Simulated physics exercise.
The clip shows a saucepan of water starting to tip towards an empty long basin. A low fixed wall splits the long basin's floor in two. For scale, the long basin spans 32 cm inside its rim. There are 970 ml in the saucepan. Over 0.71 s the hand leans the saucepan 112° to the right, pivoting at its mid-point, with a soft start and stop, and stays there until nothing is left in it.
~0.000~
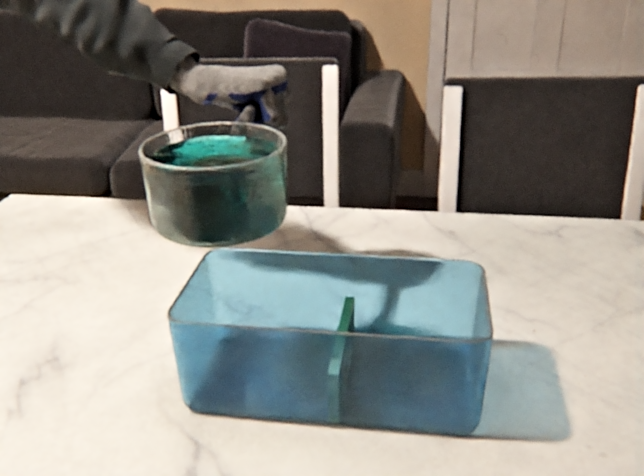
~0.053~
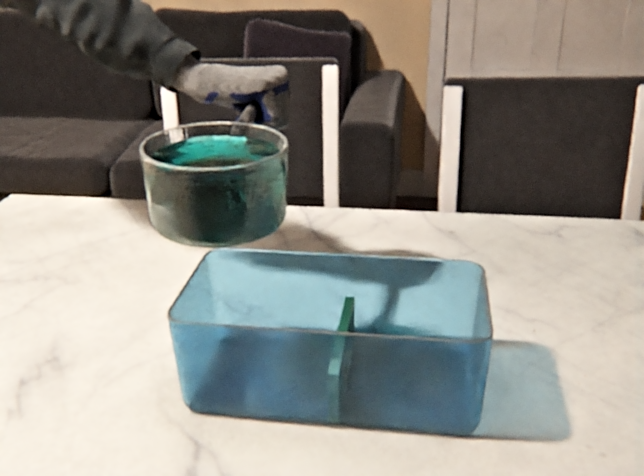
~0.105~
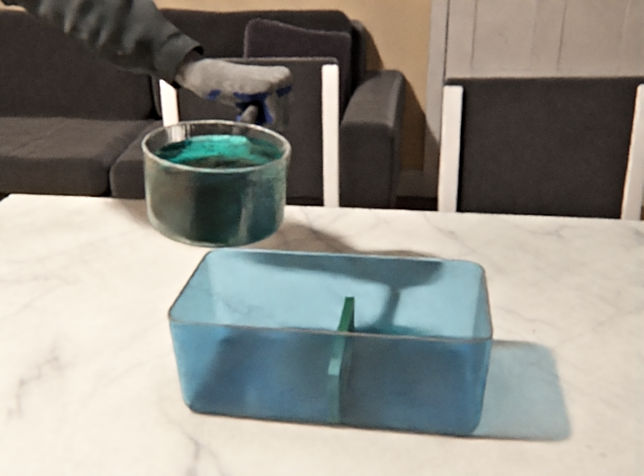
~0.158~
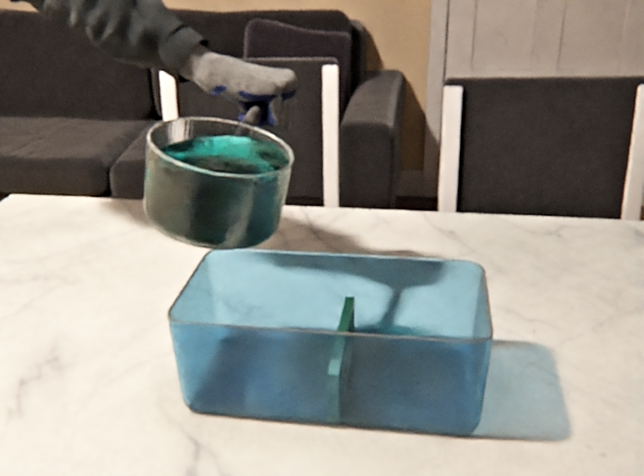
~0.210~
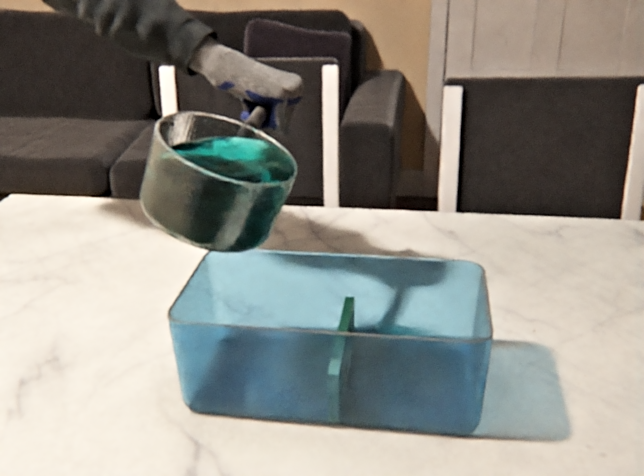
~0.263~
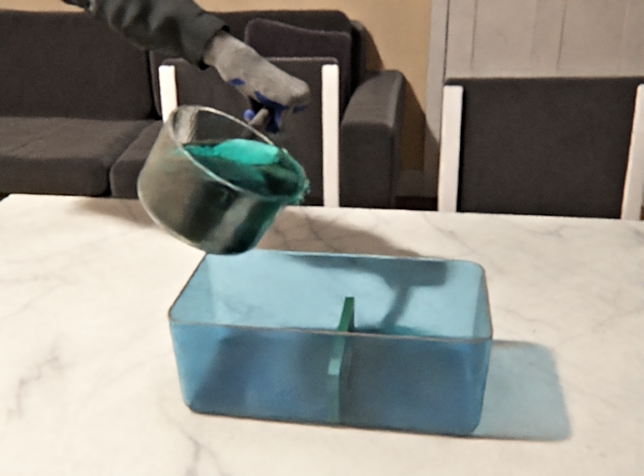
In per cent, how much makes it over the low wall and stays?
About 42 per cent.
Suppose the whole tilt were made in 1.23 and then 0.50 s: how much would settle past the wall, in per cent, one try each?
First 60, then 30 per cent.
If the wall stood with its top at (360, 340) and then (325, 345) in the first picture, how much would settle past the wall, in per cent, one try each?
First 20, then 65 per cent.
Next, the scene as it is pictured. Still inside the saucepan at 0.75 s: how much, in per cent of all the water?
Some 4 per cent.
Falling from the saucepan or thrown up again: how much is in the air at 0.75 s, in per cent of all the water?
Near 5 in a hundred.
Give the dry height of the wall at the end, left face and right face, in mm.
Some 38 mm on the left and 42 mm on the right.
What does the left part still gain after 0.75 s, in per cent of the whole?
Some 7 per cent.
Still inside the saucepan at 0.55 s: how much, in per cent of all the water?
About 28 per cent.
Then, 0.55 s in, the tilt is 98° and 27 per cent is still to pour, 11 is left of the wall and 31 right of it.
Then, 0.75 s in, the tilt is 112° and 4 per cent is still to pour, 49 is left of the wall and 42 right of it.
Then, 0.97 s in, the tilt is 112° and 0 per cent is still to pour, 55 is left of the wall and 42 right of it.
Then, 1.21 s in, the tilt is 112° and 0 per cent is still to pour, 56 is left of the wall and 43 right of it.
Finally, 56 per cent lies left of the wall, 42 right of it and 1 outside.
